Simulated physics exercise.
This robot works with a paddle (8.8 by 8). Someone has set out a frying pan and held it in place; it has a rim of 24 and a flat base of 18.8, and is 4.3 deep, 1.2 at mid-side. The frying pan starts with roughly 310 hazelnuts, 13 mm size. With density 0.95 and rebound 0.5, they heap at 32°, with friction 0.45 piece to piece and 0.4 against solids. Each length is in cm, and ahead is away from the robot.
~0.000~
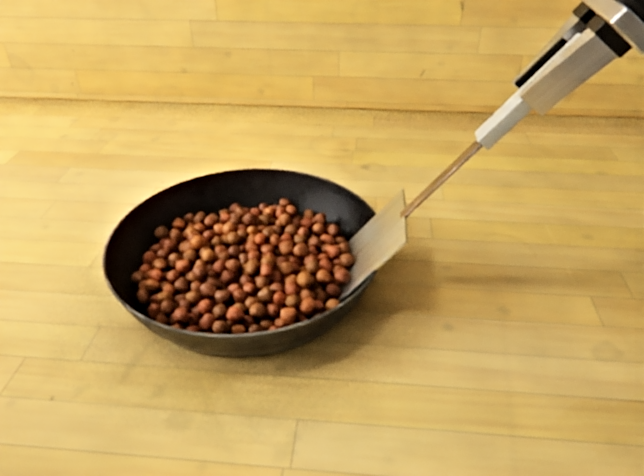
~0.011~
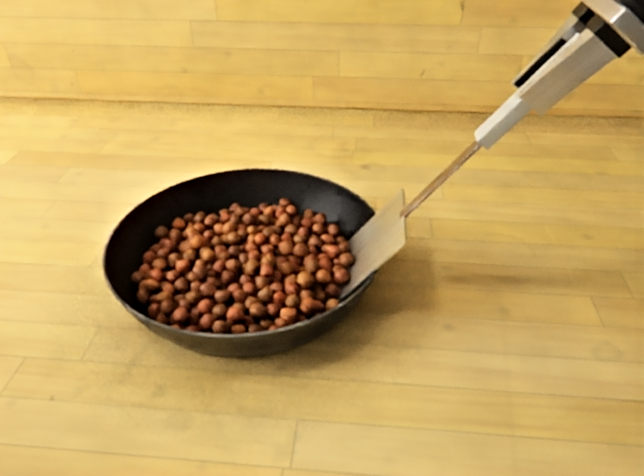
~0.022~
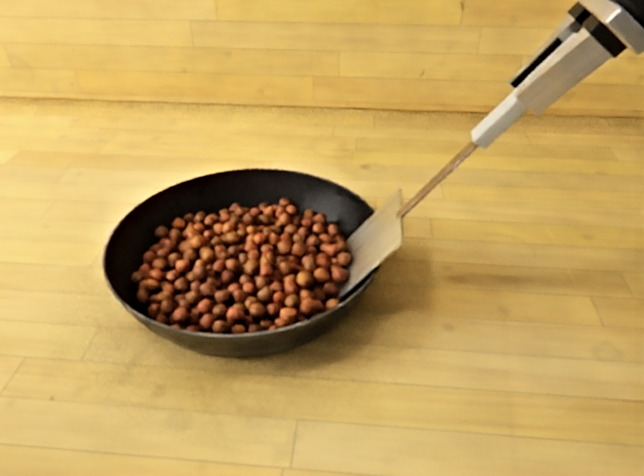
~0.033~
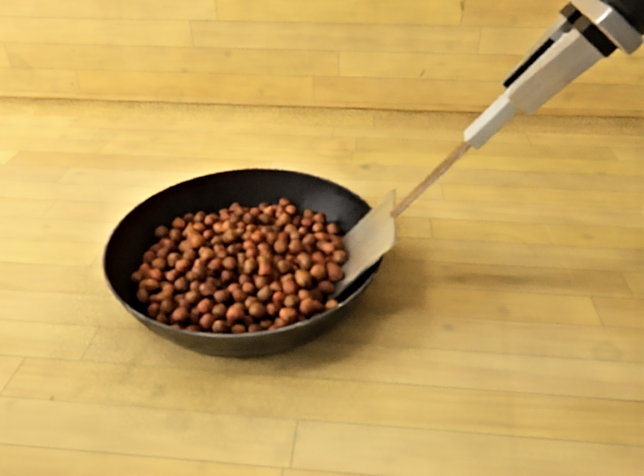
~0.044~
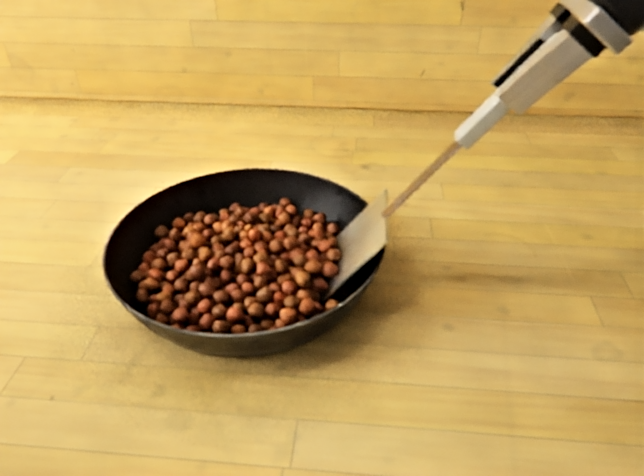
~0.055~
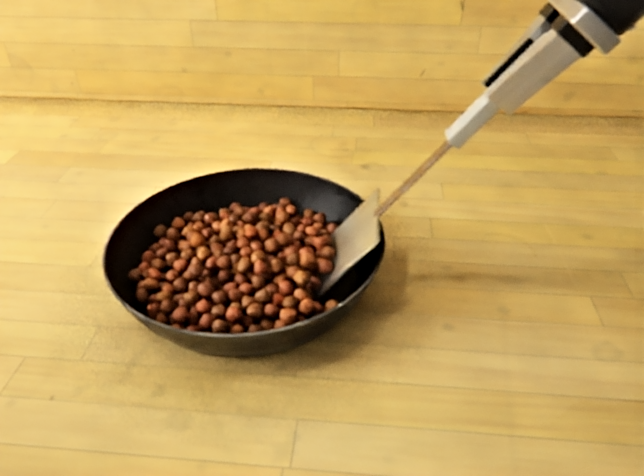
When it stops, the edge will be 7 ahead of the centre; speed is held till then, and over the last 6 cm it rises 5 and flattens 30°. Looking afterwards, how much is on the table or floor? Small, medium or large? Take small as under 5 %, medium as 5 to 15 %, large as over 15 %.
Medium, so between 5 and 15 %.
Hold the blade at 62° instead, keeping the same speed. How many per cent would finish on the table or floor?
Estimate: Approx. 10 %.
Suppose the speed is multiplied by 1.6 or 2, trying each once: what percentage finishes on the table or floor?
Close to 20 and 20 percent respectively.
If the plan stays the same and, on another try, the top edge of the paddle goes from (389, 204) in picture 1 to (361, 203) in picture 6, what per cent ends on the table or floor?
Off the vessel, on the table or floor: Some 15 percent.
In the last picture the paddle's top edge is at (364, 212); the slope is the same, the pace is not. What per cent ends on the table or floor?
25 %.
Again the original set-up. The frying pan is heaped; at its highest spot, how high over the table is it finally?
Roughly 5.0 centimetres.
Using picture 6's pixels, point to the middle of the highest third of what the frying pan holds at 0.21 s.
The middle lies somewhere about (201, 244).
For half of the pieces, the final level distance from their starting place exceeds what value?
It comes to some 2 cm.
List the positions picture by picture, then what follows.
In the first frame, paddle top edge at (405, 213), sloping 53°; upper third of the load around (254, 259), from x 140 to 345, top at y 205; 314 in the frying pan.
In the second frame, paddle top edge at (405, 213), sloping 53°; upper third of the load around (254, 260), from x 140 to 345, top at y 205.
In the third frame, paddle top edge at (402, 213), sloping 53°; upper third of the load around (256, 259), from x 140 to 345, top at y 205.
In the fourth frame, paddle top edge at (395, 213), sloping 53°; upper third of the load around (260, 259), from x 140 to 340, top at y 205.
In the fifth frame, paddle top edge at (387, 213), sloping 53°; upper third of the load around (255, 258), from x 135 to 340, top at y 205.
In the sixth frame, paddle top edge at (379, 212), sloping 53°; upper third of the load around (256, 256), from x 135 to 340, top at y 205; 314 in the frying pan.
By 0.13 s, sloping 53°, highest piece 5 above the table; 314 in the frying pan.
By 0.21 s, sloping 41°, highest piece 7 above the table; 314 in the frying pan.
By 0.44 s, sloping 23°, highest piece 5 above the table; 288 in the frying pan, 25 on the table or floor, 1 on the blade or in flight.
By 1.49 s, sloping 23°, highest piece 5 above the table; 288 in the frying pan, 26 on the table or floor.
Final count, 288 in the frying pan, 26 on the table or floor. That is 8 % on the table or floor.
